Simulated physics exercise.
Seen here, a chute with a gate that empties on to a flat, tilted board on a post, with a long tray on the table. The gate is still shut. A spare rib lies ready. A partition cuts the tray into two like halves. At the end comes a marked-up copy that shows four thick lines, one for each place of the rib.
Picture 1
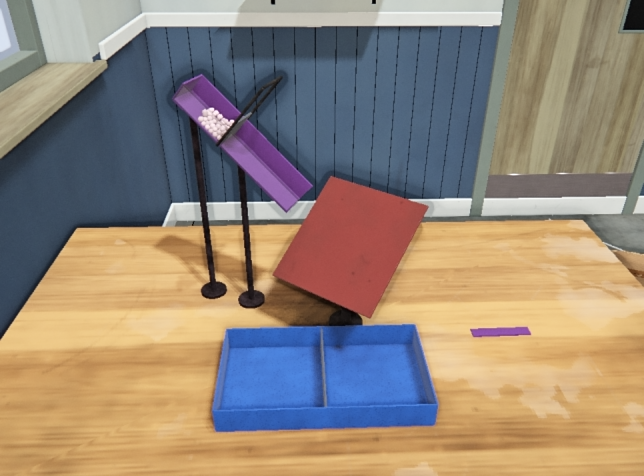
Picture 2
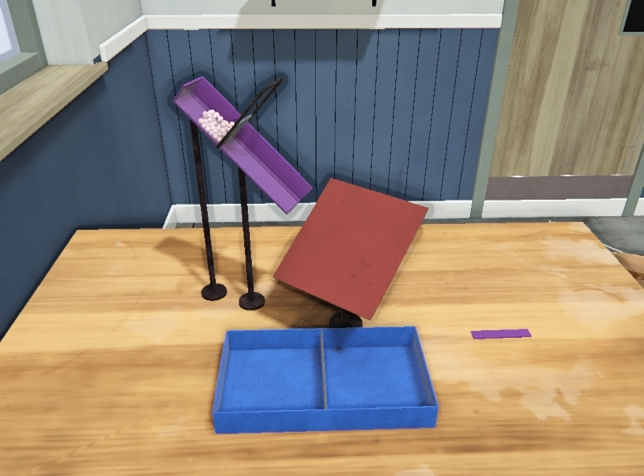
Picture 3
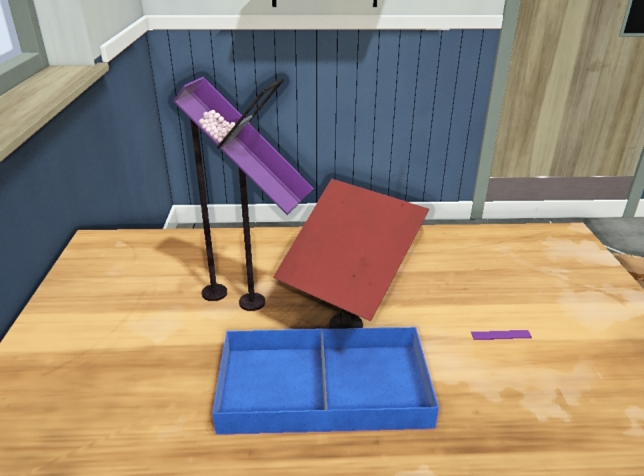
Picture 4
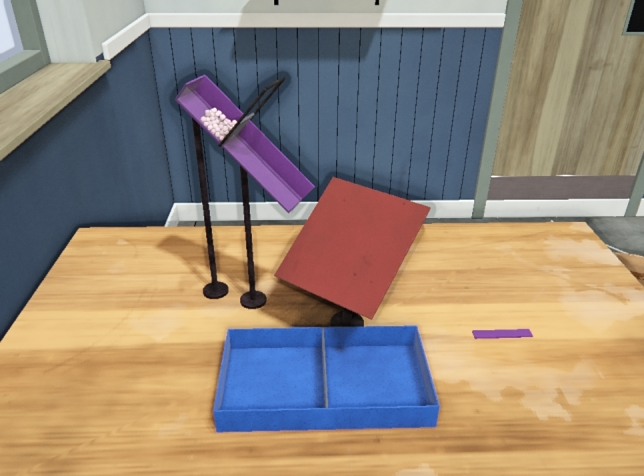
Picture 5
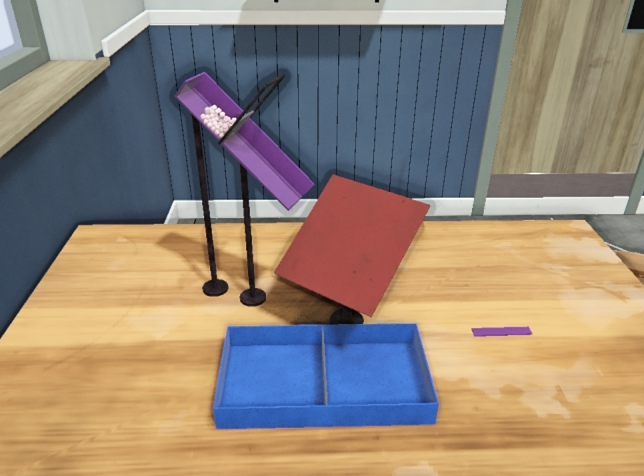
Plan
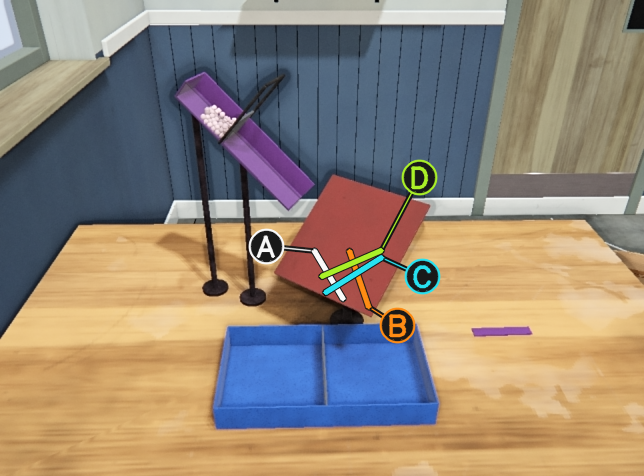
Pale beads resting unmoving behind a closed gate in a sloping purple chute, beside a tilted red board and divided blue tray.
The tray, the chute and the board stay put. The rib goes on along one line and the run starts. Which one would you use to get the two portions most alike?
The best line is B.
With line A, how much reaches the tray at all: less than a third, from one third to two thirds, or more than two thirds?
Line A gives more than two thirds.
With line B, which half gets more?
Right.
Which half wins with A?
The right half.
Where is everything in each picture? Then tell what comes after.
In the first frame, load behind the gate at (222, 124), sugar pearls; lip of the chute at (294, 205), sloping fairly steeply.
In the second frame, middle of the board at (349, 243), tilted fairly steeply; middle of its low edge at (318, 297); of its high edge at (377, 192).
In the third frame, front corners of the tray at (213, 413) and (438, 408); front end of its middle wall at (327, 410); gate still shut at (243, 123).
In the fourth frame, middle of the load at (225, 124); lip at (296, 206).
In the fifth frame, middle of the load at (225, 121); lip at (295, 204).
On the marked copy, line A from (314, 251) to (343, 298); line B from (349, 251) to (368, 306); line C from (381, 257) to (325, 292); line D from (381, 250) to (321, 276).
Choosing A, of what is caught, a stray few in the left half, nearly all in the right.
Choosing B, of what is caught, about a third in the left half, about two thirds in the right.
Choosing C, of what is caught, nearly all in the left half, a small part in the right.
Choosing D, of what is caught, nearly all in the left half, a small part in the right.
